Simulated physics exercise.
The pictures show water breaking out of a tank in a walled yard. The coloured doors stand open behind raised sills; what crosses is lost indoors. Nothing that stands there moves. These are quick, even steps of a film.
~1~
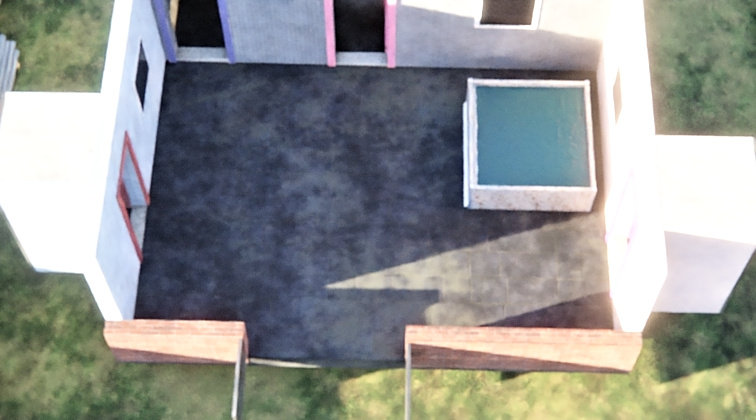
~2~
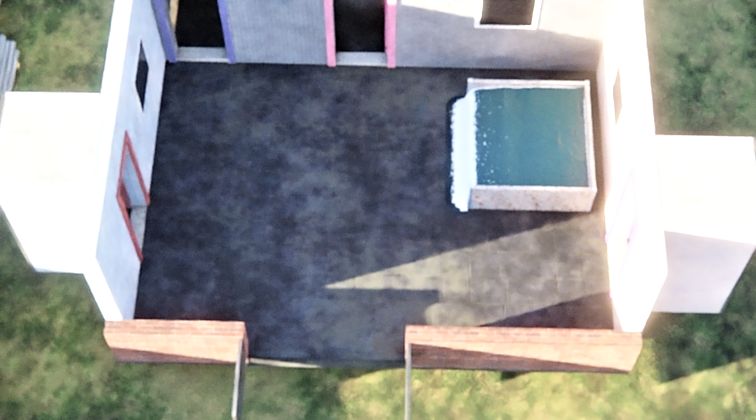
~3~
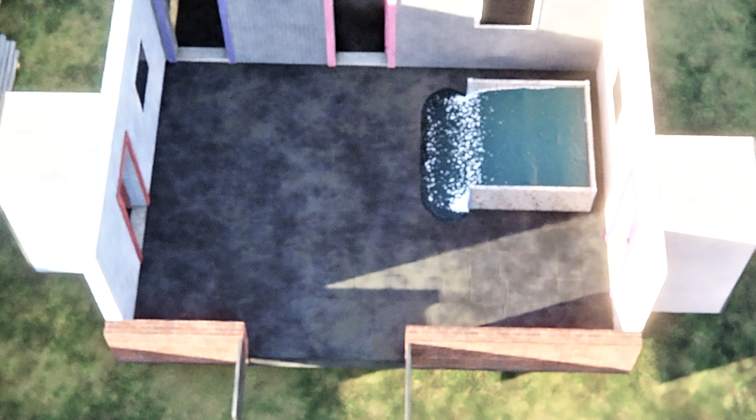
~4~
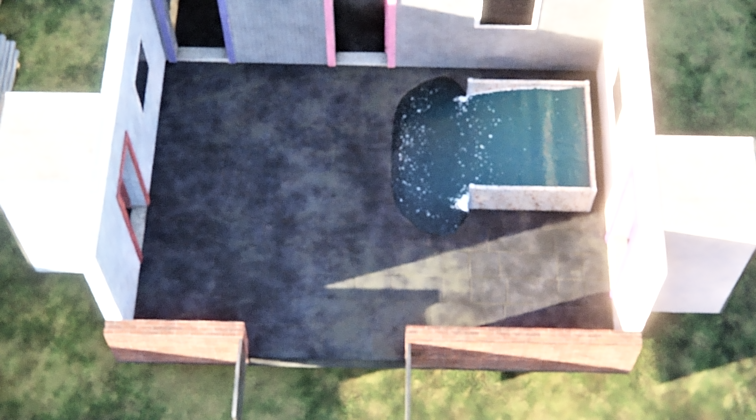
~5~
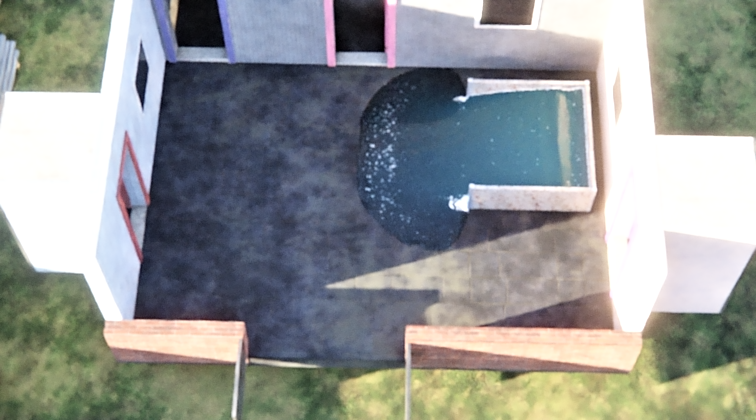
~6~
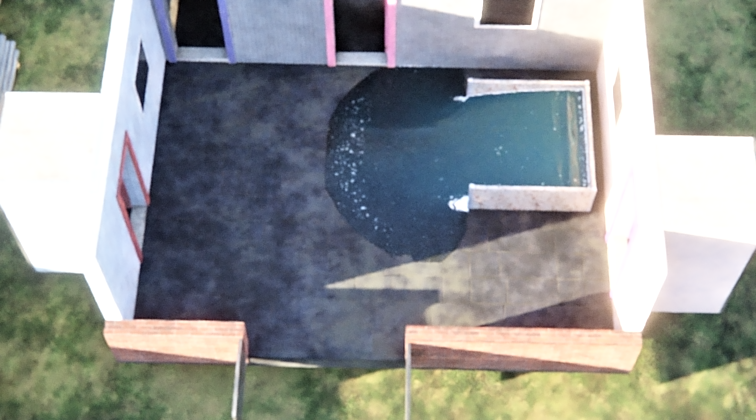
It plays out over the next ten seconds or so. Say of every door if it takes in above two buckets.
In the end: The blue door lets in a lot; the pink door lets in a lot; the red door lets in a lot; the purple door admits no more than that.
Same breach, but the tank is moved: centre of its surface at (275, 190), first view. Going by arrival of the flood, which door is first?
First comes the door marked red.
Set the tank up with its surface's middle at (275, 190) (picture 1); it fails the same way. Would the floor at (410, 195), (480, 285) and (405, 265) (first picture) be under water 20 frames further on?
In that order: Dry, no water, free of water.
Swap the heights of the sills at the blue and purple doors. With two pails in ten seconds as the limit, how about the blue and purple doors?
One by one: Blue door lets less in, purple door is under.
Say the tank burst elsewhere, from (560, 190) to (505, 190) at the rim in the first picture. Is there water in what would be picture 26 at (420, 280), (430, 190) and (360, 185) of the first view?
In turn: Covered, not flooded, no water.
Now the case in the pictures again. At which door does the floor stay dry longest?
It is the door marked purple.
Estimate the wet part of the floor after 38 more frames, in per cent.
About 70 per cent.
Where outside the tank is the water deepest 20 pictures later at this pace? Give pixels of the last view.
At about (132, 338).
A moment on, water covers 40 % of the floor; the blue door not reached, the pink door wet at the sill, nothing in, the red door not reached, the purple door not reached.
Next, water covers 60 % of the floor; the blue door wet at the sill, nothing in, the pink door under two buckets in, the red door wet at the sill, nothing in, the purple door not reached.
Then, water covers 70 % of the floor; the blue door under two buckets in, the pink door over two buckets in, the red door over two buckets in, the purple door not reached.
Later, water covers 70 % of the floor; the blue door over two buckets in, the pink door over two buckets in, the red door far over two buckets in, the purple door not reached.
In the end, water covers 90 % of the floor; the blue door over two buckets in, the pink door over two buckets in, the red door far over two buckets in, the purple door wet at the sill, nothing in.
